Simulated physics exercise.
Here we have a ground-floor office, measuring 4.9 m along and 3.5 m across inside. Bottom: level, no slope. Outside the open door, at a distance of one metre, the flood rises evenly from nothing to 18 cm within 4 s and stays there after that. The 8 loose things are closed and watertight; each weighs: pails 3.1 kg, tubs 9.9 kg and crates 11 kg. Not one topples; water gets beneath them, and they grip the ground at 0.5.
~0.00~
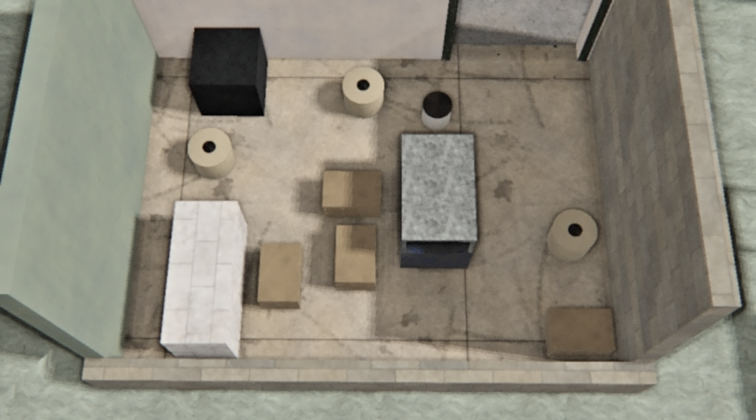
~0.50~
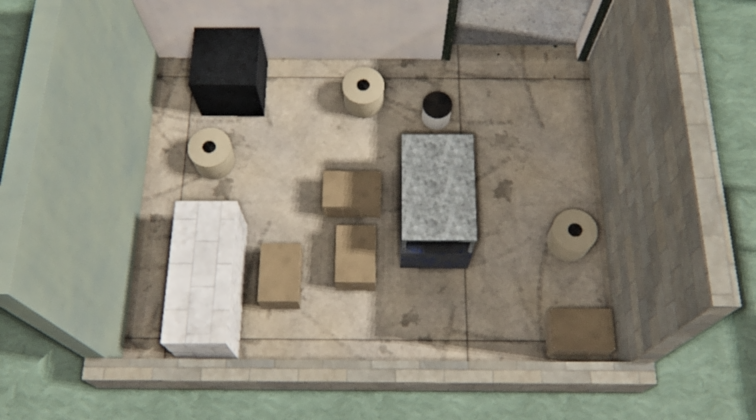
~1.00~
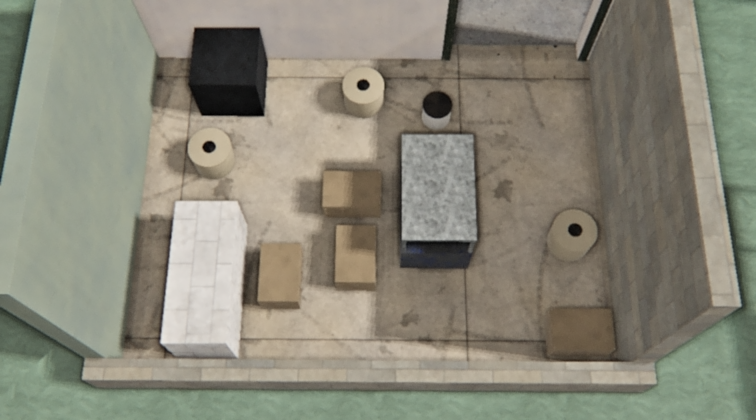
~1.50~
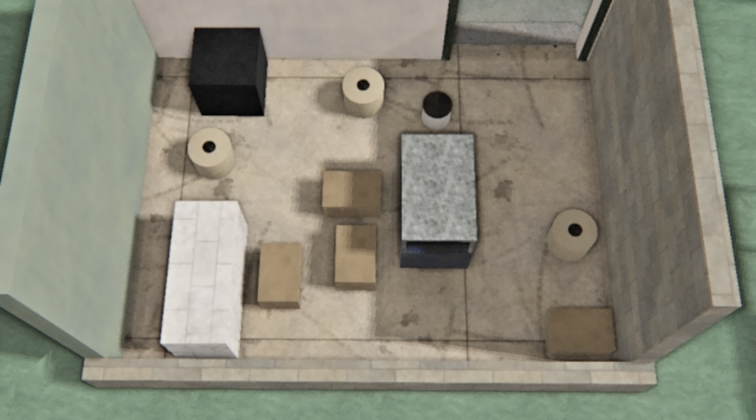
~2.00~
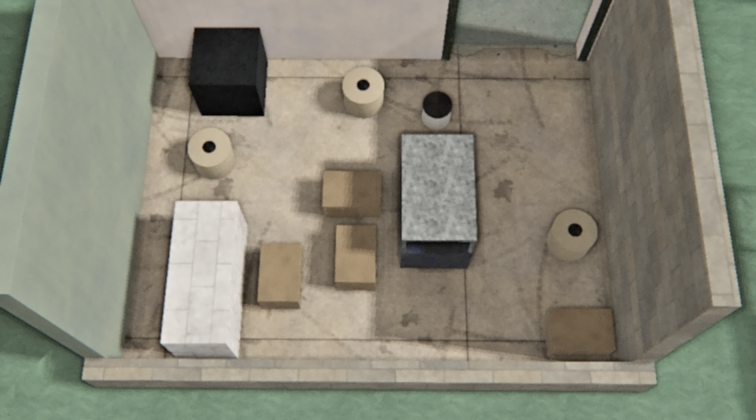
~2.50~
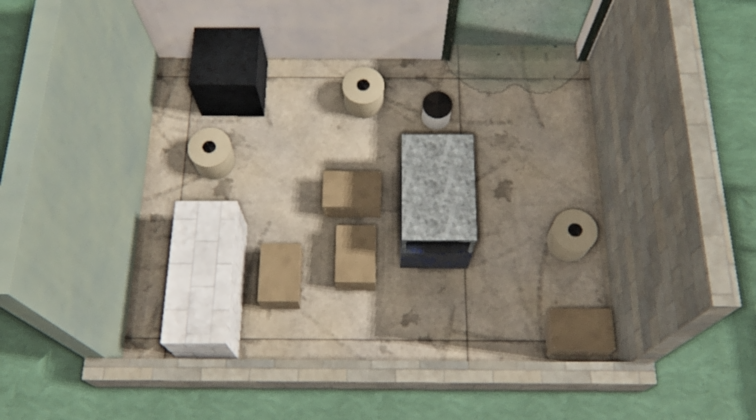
The clip opens on a high view into a walled room with boxes, pale round tubs and a dark-topped pail, all standing still. Outside, green water spreads around the walls and covers the doorway, then a thin sheet slips just inside, while none of the objects move.
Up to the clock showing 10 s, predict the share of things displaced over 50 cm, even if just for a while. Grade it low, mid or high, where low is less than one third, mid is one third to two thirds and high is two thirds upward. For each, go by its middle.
Grade: Mid.
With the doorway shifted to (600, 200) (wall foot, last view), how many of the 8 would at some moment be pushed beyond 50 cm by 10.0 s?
Then the count would be 4.
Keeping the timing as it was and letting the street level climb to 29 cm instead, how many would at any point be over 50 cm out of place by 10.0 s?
That would make 6 of them.
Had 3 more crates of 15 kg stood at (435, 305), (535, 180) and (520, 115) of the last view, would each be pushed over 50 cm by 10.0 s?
Order as given - above the limit, above the limit, above the limit.
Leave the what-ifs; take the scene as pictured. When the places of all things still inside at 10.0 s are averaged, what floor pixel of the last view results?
The centre sits near (299, 193).
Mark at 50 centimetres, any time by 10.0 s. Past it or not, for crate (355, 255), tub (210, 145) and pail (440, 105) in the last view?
So that's beyond it for the first, inside it for the second and beyond it for the last.
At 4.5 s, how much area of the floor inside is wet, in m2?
I'd estimate close to 4.5 m2.
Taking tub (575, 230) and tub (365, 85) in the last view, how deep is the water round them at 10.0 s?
10 and 3 cm.
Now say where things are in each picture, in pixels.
A pail at (438, 104), on the bottom; a tub at (575, 230), on the bottom; water covers 0.0 m2; 0 of 8 have shifted, in the first frame.
A pail at (438, 104) rests on the ground; a tub at (575, 230), on the bottom; 0.0 m2 under water; 0 of 8 have shifted, in the second frame.
A pail at (438, 104) rests on the ground; a tub at (575, 230), on the bottom; 0.0 m2 under water; 0 of 8 have shifted, in the third frame.
A pail at (438, 104), on the bottom; a tub at (575, 230) rests on the ground; water covers 0.0 m2; 0 of 8 have shifted, in the fourth frame.
A pail at (438, 104), on the bottom; a tub at (575, 230) rests on the ground; 0.0 m2 under water; 0 of 8 have shifted, in the fifth frame.
A pail at (438, 104) rests on the ground; a tub at (575, 230), on the bottom; 0.4 m2 under water; 0 of 8 have shifted, in the sixth frame.
After 3.5 s 0 of 8 are over 50 cm from their spots; 0 afloat.
After 4.5 s 0 of 8 are over 50 cm from their spots; 0 afloat.
After 7.0 s 2 of 8 are over 50 cm from their spots; 2 afloat.
After 10.0 s 5 of 8 are over 50 cm from their spots, and 5 have been at some point; 6 afloat.
